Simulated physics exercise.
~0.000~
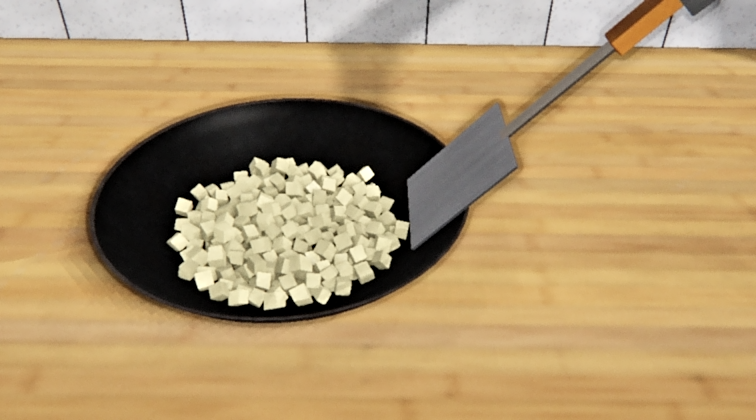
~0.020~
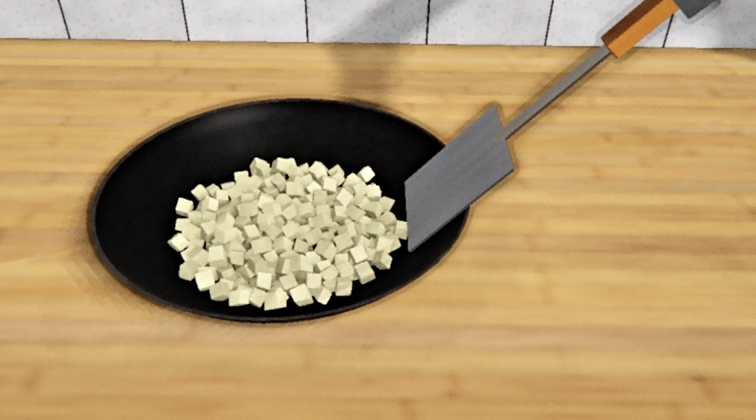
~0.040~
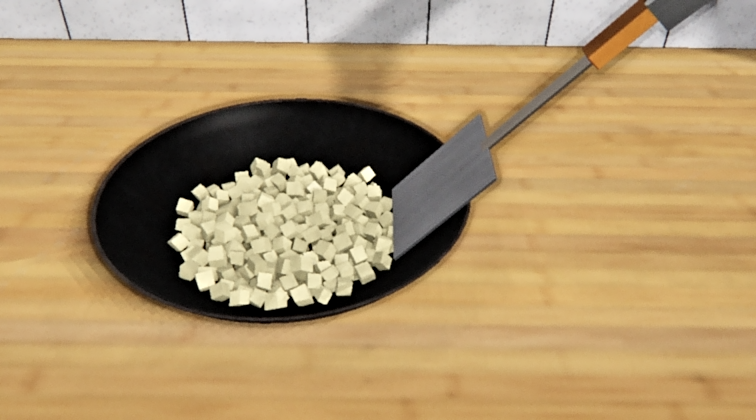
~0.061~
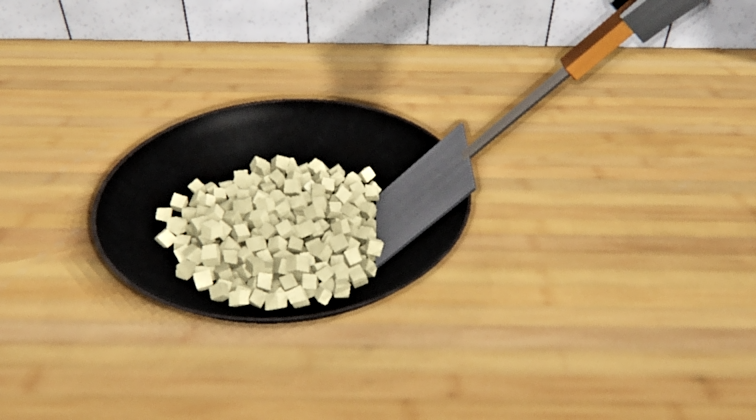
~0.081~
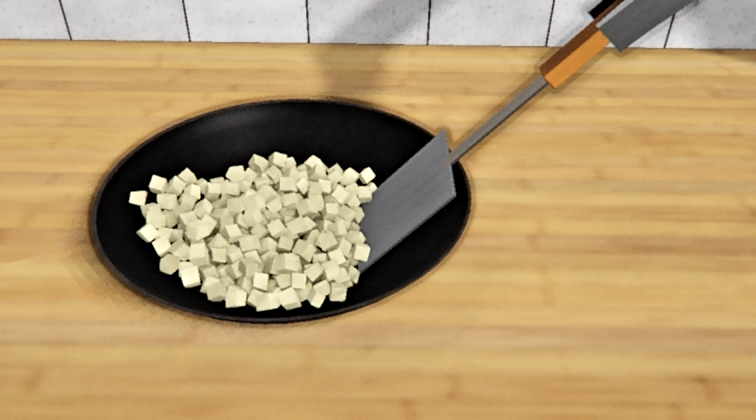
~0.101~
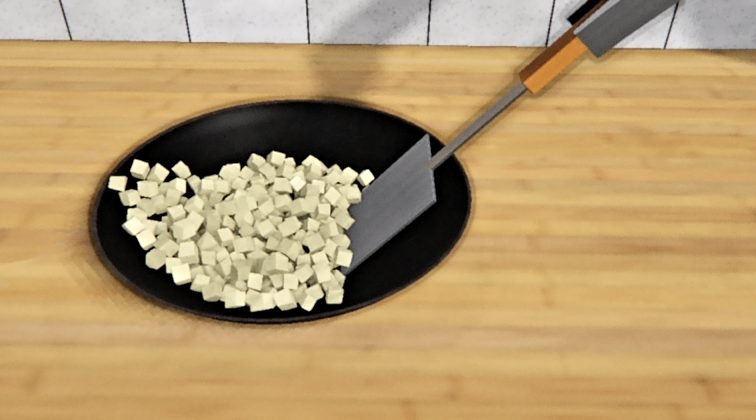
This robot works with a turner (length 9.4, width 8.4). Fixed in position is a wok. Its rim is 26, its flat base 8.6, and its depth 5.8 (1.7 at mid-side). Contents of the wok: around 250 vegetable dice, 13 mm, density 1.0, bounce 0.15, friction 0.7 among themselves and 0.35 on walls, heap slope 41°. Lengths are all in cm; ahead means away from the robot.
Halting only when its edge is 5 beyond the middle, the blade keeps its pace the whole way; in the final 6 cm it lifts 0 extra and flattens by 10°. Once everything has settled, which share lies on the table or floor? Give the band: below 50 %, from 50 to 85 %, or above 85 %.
Below 50 %.
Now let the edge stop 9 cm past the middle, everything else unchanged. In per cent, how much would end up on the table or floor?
Roughly 50 %.
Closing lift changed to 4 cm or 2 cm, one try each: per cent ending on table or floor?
5 and 20 per cent.
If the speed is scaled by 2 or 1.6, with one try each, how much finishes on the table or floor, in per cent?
Around 30 per cent and around 30 per cent.
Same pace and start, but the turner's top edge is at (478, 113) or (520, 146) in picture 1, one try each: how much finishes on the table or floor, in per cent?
First try around 25 percent, second around 15 percent.
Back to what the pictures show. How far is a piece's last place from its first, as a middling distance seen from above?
Somewhere near 10 centimetres, I reckon.
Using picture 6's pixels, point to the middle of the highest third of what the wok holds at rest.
I'd say around pixel (154, 190).
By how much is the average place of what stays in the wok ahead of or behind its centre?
I'd say it's roughly 6.0 cm toward the front.
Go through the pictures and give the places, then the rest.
The first frame shows the turner top edge at (507, 133), sloping 48°; upper third of the load around (287, 221), from x 180 to 400, top at y 165; 246 in the wok.
The second frame shows the turner top edge at (504, 135), sloping 48°; upper third of the load around (287, 221), from x 180 to 400, top at y 165.
The third frame shows the turner top edge at (488, 144), sloping 48°; upper third of the load around (284, 220), from x 180 to 395, top at y 165.
The fourth frame shows the turner top edge at (469, 153), sloping 48°; upper third of the load around (278, 215), from x 165 to 375, top at y 165.
The fifth frame shows the turner top edge at (450, 160), sloping 48°; upper third of the load around (250, 210), from x 140 to 370, top at y 160.
The sixth frame shows the turner top edge at (431, 165), sloping 48°; upper third of the load around (224, 206), from x 120 to 370, top at y 160; 246 in the wok.
After 0.15 s, sloping 47°, highest piece 8 above the table; 244 in the wok, 2 on the blade or in flight.
After 0.20 s, sloping 43°, highest piece 8 above the table; 237 in the wok, 9 on the blade or in flight.
After 0.42 s, sloping 38°, highest piece 7 above the table; 191 in the wok, 54 on the table or floor, 1 on the blade or in flight.
After 1.47 s, sloping 38°, highest piece 7 above the table; 191 in the wok, 55 on the table or floor.
In the end, 191 in the wok, 55 on the table or floor. That is 22 % on the table or floor.
